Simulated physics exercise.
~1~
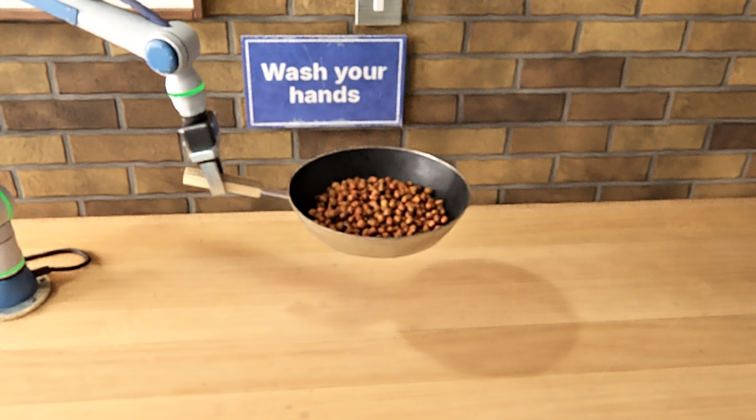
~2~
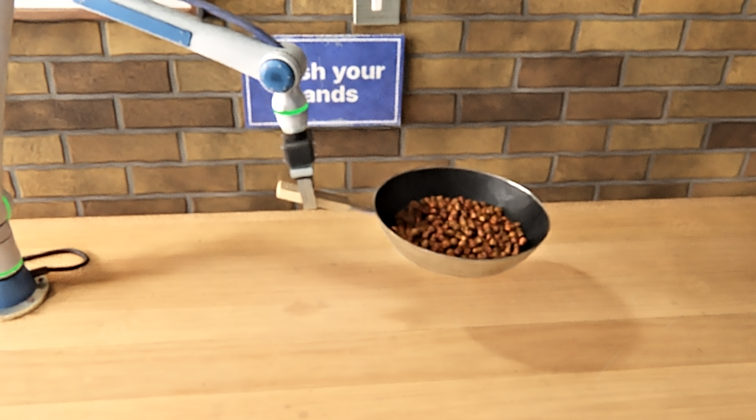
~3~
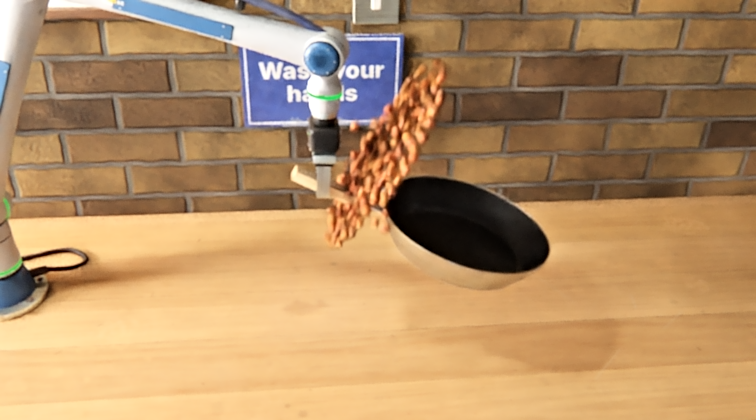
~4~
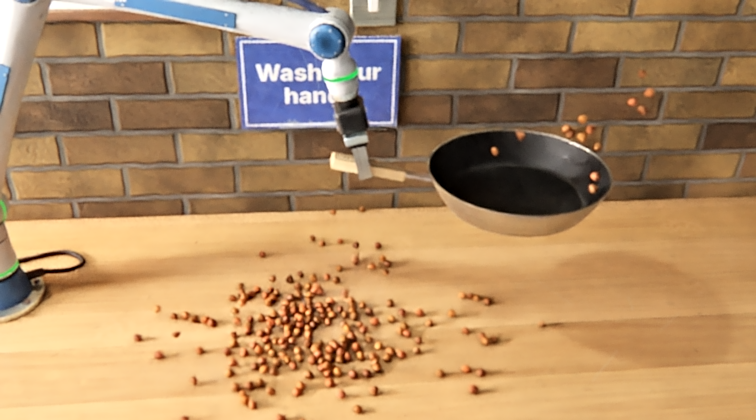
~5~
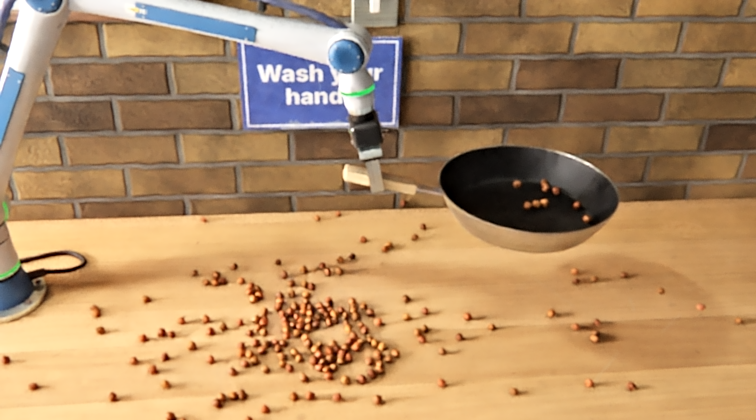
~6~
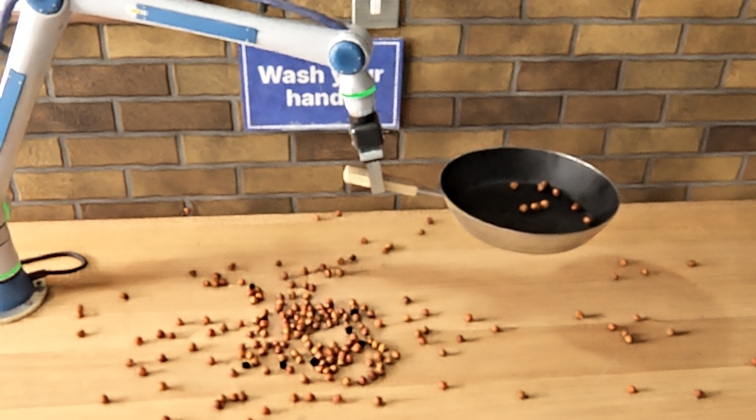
At a wooden counter against a brick wall, a robot arm carried a frying pan full of hazelnuts to the right and tossed them up, but nearly all missed the pan and scattered across the counter, leaving just a few inside.
